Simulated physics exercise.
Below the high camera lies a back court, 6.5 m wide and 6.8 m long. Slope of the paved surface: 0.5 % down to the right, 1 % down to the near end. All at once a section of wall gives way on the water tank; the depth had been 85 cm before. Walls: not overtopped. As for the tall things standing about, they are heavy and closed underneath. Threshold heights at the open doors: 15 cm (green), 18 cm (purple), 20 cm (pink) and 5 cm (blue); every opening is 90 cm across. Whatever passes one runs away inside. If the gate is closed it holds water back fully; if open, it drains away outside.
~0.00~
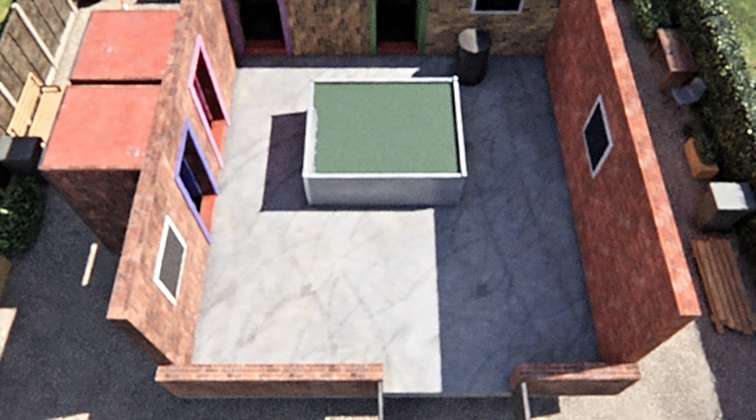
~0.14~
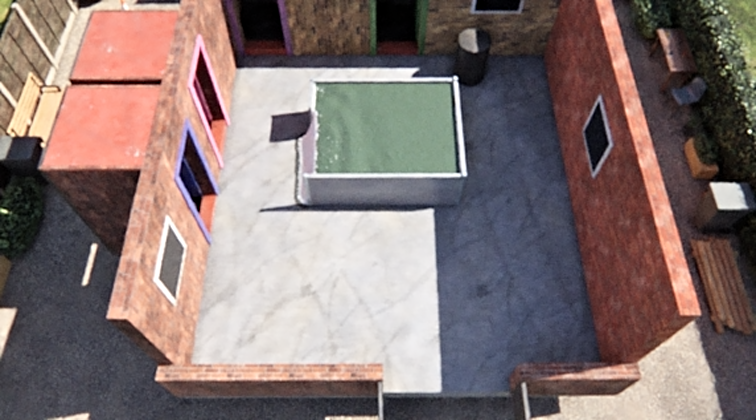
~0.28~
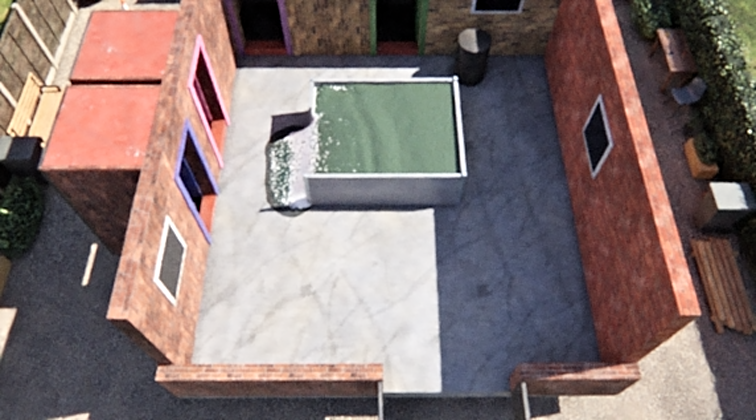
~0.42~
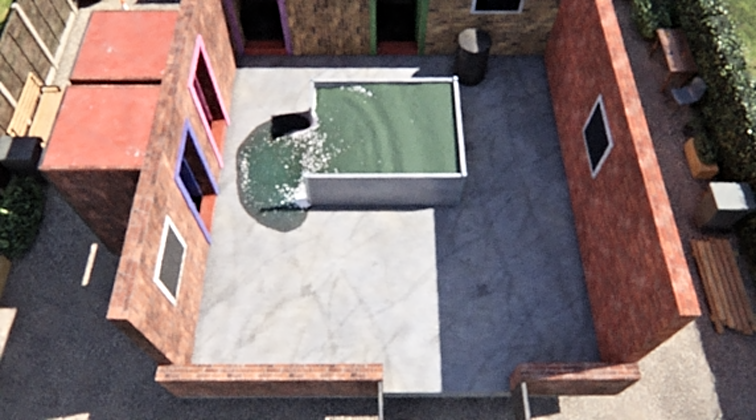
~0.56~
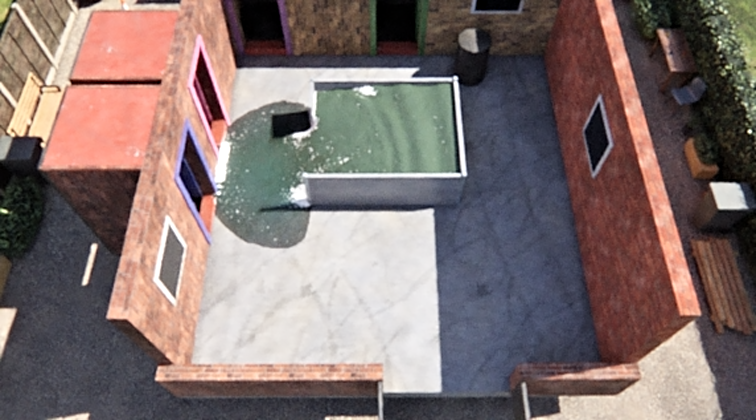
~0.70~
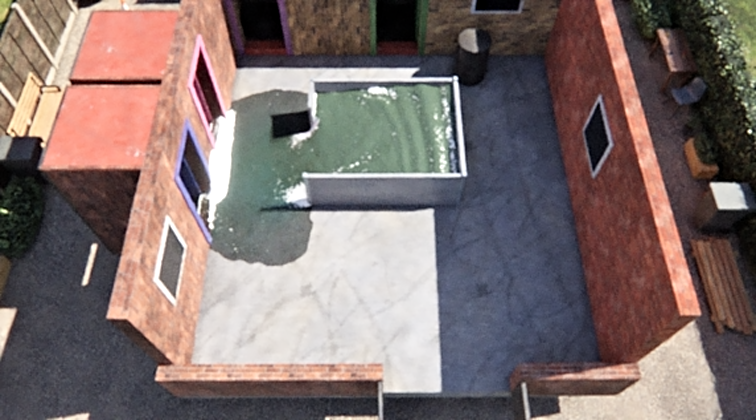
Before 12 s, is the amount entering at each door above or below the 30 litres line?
Green door below, purple door above, pink door above, blue door above.
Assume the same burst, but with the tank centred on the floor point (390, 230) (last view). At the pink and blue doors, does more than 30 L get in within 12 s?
Lab note: Pink door limit not exceeded; blue door limit exceeded.
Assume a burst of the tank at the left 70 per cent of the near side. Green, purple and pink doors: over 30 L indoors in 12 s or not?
Green door doesn't reach it, purple door doesn't reach it, pink door doesn't reach it.
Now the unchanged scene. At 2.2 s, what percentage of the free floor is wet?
About 25 per cent.
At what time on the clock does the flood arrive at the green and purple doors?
Arrival: Green 2.8 s, purple 1.5 s.
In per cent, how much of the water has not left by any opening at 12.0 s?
Some 68 in a hundred.
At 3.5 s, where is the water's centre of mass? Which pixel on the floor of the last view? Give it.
The water's centre is around (328, 179).
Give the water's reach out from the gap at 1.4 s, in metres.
That works out near 4.0 m.
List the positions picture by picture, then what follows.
In the first frame, still water, 85 cm deep, in the water tank at (384, 128).
In the second frame, water pours out at (313, 161) and has run 0.8 m, to (306, 136); typically 7 cm deep outside, 85 cm at the water tank's back.
In the third frame, the front is at (282, 134), 1.1 m from the gap at (313, 161); 1.3 m2 of floor is under water; 85 cm left at the back of the water tank.
In the fourth frame, water pours out at (313, 162) and has run 1.5 m, to (243, 146); typically 11 cm deep outside, 85 cm at the water tank's back.
In the fifth frame, the front is at (227, 131), 2.0 m from the gap at (313, 162); 4.6 m2 of floor is under water; 85 cm left at the back of the water tank.
In the sixth frame, water pours out at (313, 162) and has run 2.3 m, to (231, 105); typically 7 cm deep outside, 78 cm at the water tank's back.
After 1.4 s water covers 20 % of the floor and is deepest (55 cm) near (230, 175); green door not reached, purple door not reached, pink door 46 cm at the sill, 89 L in, blue door 34 cm at the sill, 133 L in.
After 2.2 s water covers 25 % of the floor and is deepest (49 cm) near (220, 175); green door not reached, purple door 28 cm at the sill, 9 L in, pink door 44 cm at the sill, 228 L in, blue door 33 cm at the sill, 346 L in.
After 3.5 s water covers 50 % of the floor and is deepest (34 cm) near (192, 365); green door 5 cm at the sill, 0 L in, purple door 27 cm at the sill, 68 L in, pink door 29 cm at the sill, 348 L in, blue door 23 cm at the sill, 570 L in.
After 7.0 s water covers 90 % of the floor and is deepest (20 cm) near (190, 377); green door 4 cm at the sill, 0 L in, purple door 13 cm at the sill, 93 L in, pink door 13 cm at the sill, 370 L in, blue door 13 cm at the sill, 784 L in.
After 12.0 s water covers 95 % of the floor and is deepest (14 cm) near (566, 376); green door 8 cm at the sill, 0 L in, purple door 5 cm at the sill, 94 L in, pink door 6 cm at the sill, 370 L in, blue door 7 cm at the sill, 848 L in.
